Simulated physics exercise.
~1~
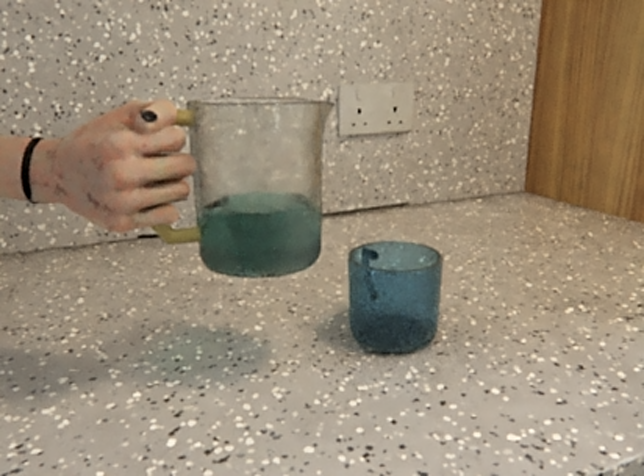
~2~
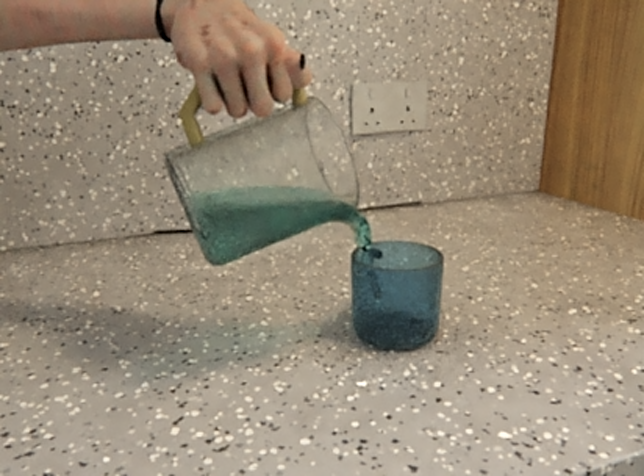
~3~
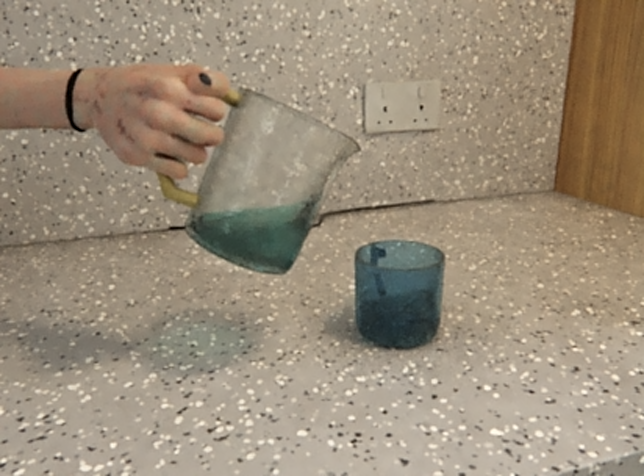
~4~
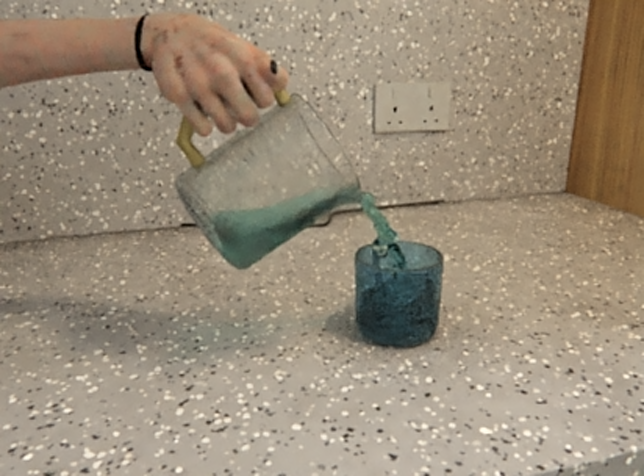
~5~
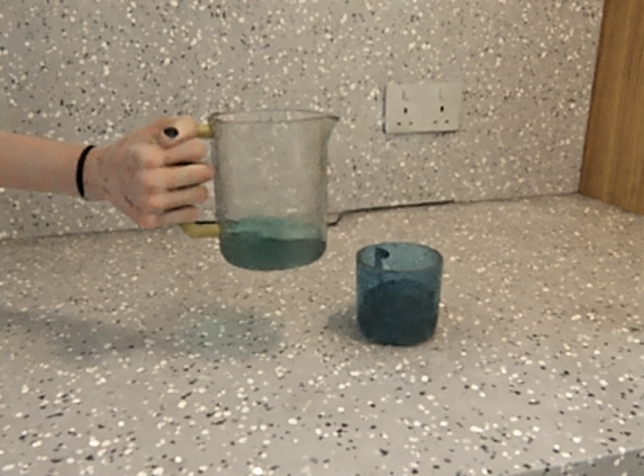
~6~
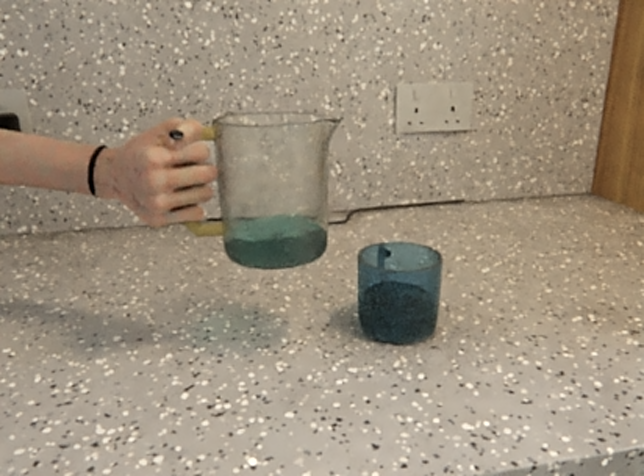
To begin with, a hand with a dark wristband holds a clear jug of green liquid upright by its yellowish handle, left of a blue cup on a speckled counter. The hand tips the jug steeply to the right, and a stream runs from its spout into the cup. It then tilts the jug partway back, stopping the flow. A second steep tip sends another stream into the cup. Finally, the hand levels the jug and holds it still, with a shallow layer of green left inside and the cup looking darker and fuller beside it.
